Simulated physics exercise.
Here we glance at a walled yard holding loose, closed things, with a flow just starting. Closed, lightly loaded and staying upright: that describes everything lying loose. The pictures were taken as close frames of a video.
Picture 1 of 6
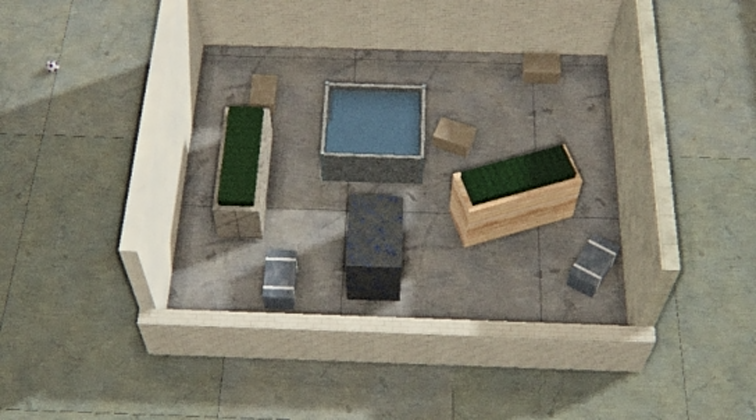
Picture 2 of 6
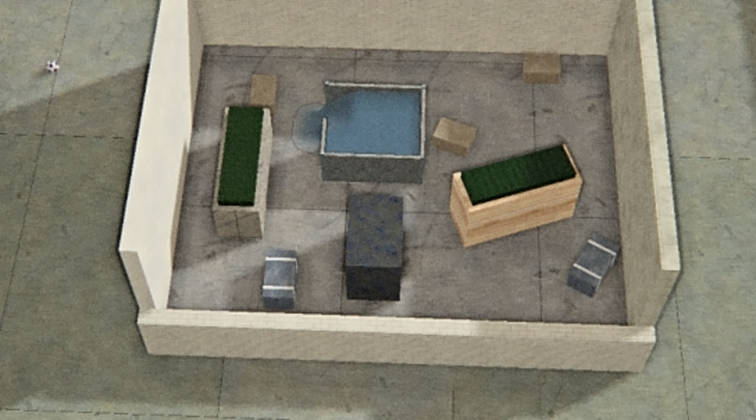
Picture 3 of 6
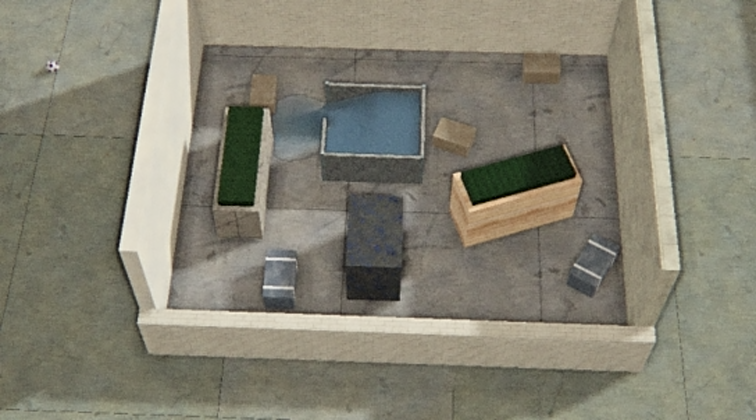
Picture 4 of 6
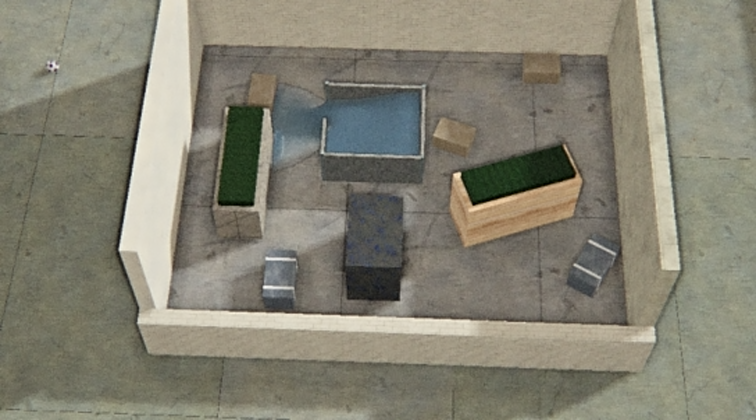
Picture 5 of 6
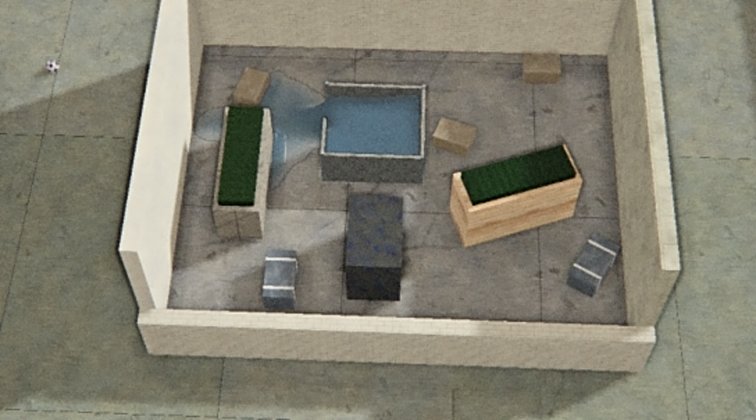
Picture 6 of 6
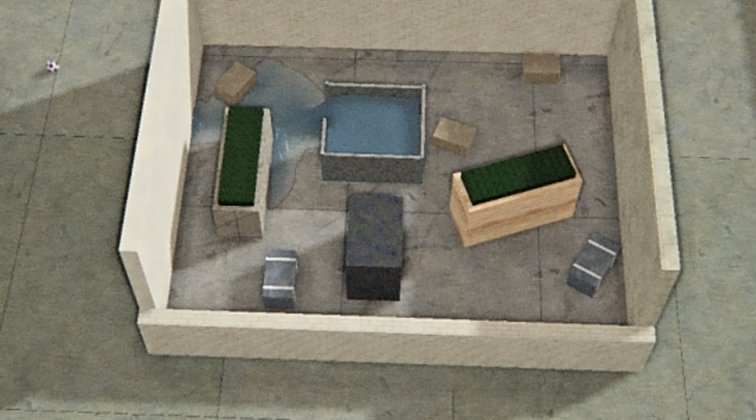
At first, a raised pool of blue water stands in a walled yard among planters, small crates and grey boxes. Water then pours from its left side and spreads across the floor around the left planter. The small brown crate behind that planter shifts left and turns, while the other objects stay still.
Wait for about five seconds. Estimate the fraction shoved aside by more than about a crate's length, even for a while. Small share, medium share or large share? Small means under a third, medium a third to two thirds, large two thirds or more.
A small share.
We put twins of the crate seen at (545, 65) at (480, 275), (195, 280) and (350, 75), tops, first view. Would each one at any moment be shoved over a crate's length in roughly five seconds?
The answers, in order, are remains nearby, displaced a stride and displaced a stride.
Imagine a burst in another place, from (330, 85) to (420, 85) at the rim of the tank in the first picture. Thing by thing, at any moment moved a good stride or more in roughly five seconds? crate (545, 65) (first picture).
Verdict: It covered the distance.
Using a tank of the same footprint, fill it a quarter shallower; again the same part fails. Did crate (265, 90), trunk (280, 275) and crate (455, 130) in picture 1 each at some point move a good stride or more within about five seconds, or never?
Per item, in order: Cleared the mark; missed the mark; missed the mark.
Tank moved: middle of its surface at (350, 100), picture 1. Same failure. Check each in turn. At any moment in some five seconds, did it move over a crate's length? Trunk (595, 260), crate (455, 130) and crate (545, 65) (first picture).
In order: Remained close by, remained close by, remained close by.
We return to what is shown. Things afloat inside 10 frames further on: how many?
By my count, 1.
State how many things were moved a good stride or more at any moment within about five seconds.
1.
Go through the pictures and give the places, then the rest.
In the first picture, a crate at (263, 89) rests on the ground; a trunk at (280, 273) rests on the ground; 0 of 5 have shifted.
In the second picture, a crate at (263, 89), on the bottom; a trunk at (280, 273), on the bottom; 0 of 5 have shifted.
In the third picture, a crate at (263, 89) rests on the ground; a trunk at (280, 273), on the bottom; 0 of 5 have shifted.
In the fourth picture, a crate at (262, 88) rests on the ground; a trunk at (280, 273) rests on the ground; 0 of 5 have shifted.
In the fifth picture, a crate at (251, 84), on the bottom, close to its start; a trunk at (280, 273), on the bottom; 1 of 5 have shifted.
In the sixth picture, a crate at (235, 78), on the bottom, a stride from its start; a trunk at (280, 273), on the bottom; 1 of 5 have shifted.
A moment on, 1 of 5 are well off their spots; 1 afloat.
Next, 1 of 5 are well off their spots; 1 afloat.
Later, 0 of 5 are well off their spots; 1 afloat.
In the end, 1 of 5 are well off their spots, and 1 have been at some point; 2 afloat.
